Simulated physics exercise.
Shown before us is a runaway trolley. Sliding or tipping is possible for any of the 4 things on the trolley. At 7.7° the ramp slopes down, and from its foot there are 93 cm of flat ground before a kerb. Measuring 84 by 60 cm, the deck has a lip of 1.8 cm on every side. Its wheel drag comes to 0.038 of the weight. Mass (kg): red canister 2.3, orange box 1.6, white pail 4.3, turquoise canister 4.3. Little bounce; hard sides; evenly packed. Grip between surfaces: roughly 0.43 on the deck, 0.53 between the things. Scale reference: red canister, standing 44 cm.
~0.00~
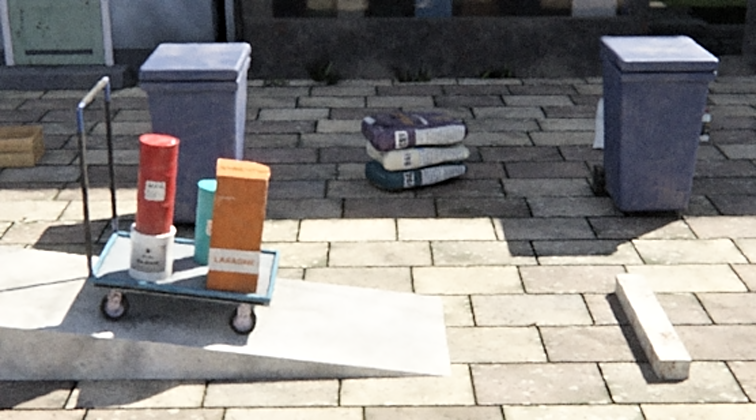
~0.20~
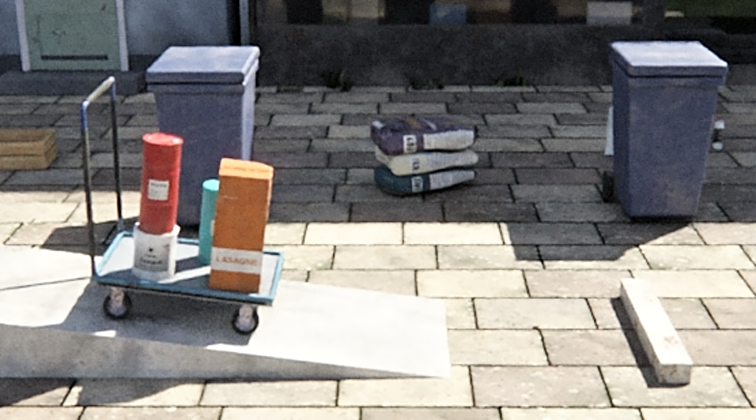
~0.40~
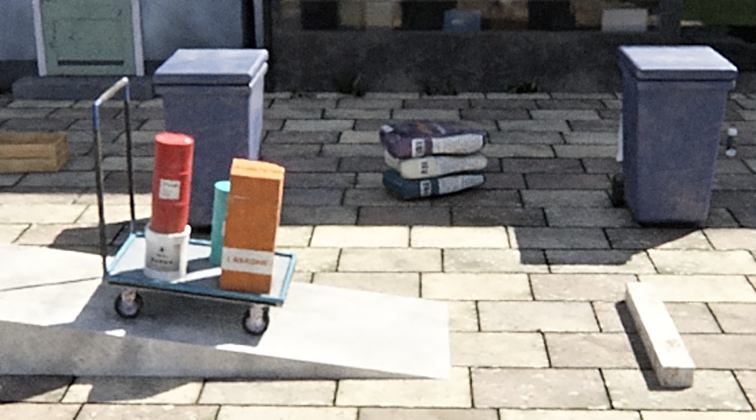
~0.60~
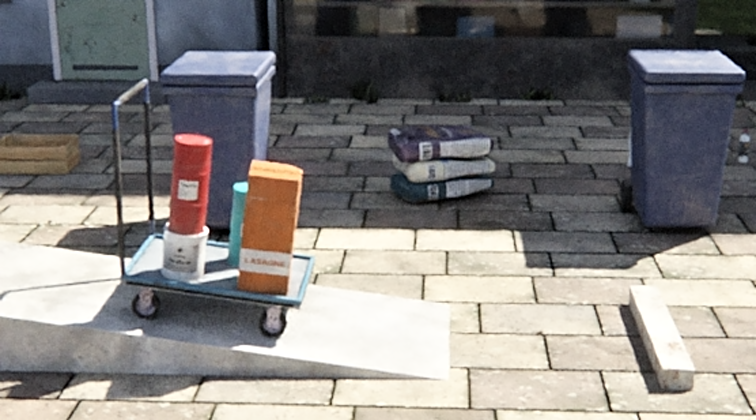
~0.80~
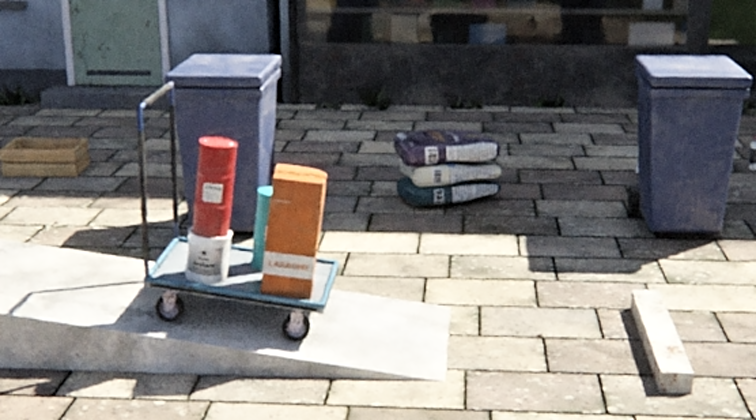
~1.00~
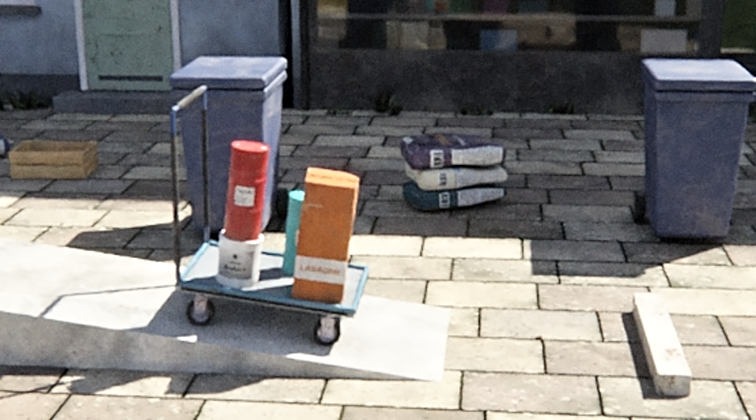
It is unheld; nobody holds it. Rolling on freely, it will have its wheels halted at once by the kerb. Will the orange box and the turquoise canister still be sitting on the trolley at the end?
Outcome: The orange box is going to part company with the cart; the turquoise canister is going to part company with the cart.
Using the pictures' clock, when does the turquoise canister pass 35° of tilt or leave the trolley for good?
At about 2.5 s.
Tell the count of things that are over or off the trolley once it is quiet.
That comes to 2.
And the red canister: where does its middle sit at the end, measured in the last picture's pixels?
You'll see it about at (582, 227) in the last picture.
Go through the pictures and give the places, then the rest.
In the first frame, 180 cm to the kerb; orange box (238, 227); turquoise canister (211, 222).
In the second frame, 179 cm to the kerb; red canister (160, 184); white pail (155, 251).
In the third frame, 174 cm to the kerb; red canister (171, 184); white pail (166, 251).
In the fourth frame, 166 cm to the kerb; red canister (190, 185); white pail (184, 251).
In the fifth frame, 154 cm to the kerb; red canister (214, 188); white pail (208, 254).
In the sixth frame, 138 cm to the kerb; orange box (325, 237).
By 1.90 s, 25 cm to the kerb.
By 2.30 s, trolley at the kerb; turquoise canister rocked 15° off its seat near (624, 260); orange box rocked 17° off its seat near (657, 257); red canister rocked 4° off its seat.
By 2.70 s, trolley at the kerb; orange box and turquoise canister now off the trolley; red canister rocked 16° off its seat; white pail 18 cm from its spot.
By 3.10 s, trolley at the kerb; red canister rocked 4° off its seat; white pail 18 cm from its spot.
When it is over (4.2 s), off the trolley, orange box and turquoise canister; not toppled but over 10 cm from the start, red canister and white pail. End places, in pixels of the last picture, orange box near (723, 318).
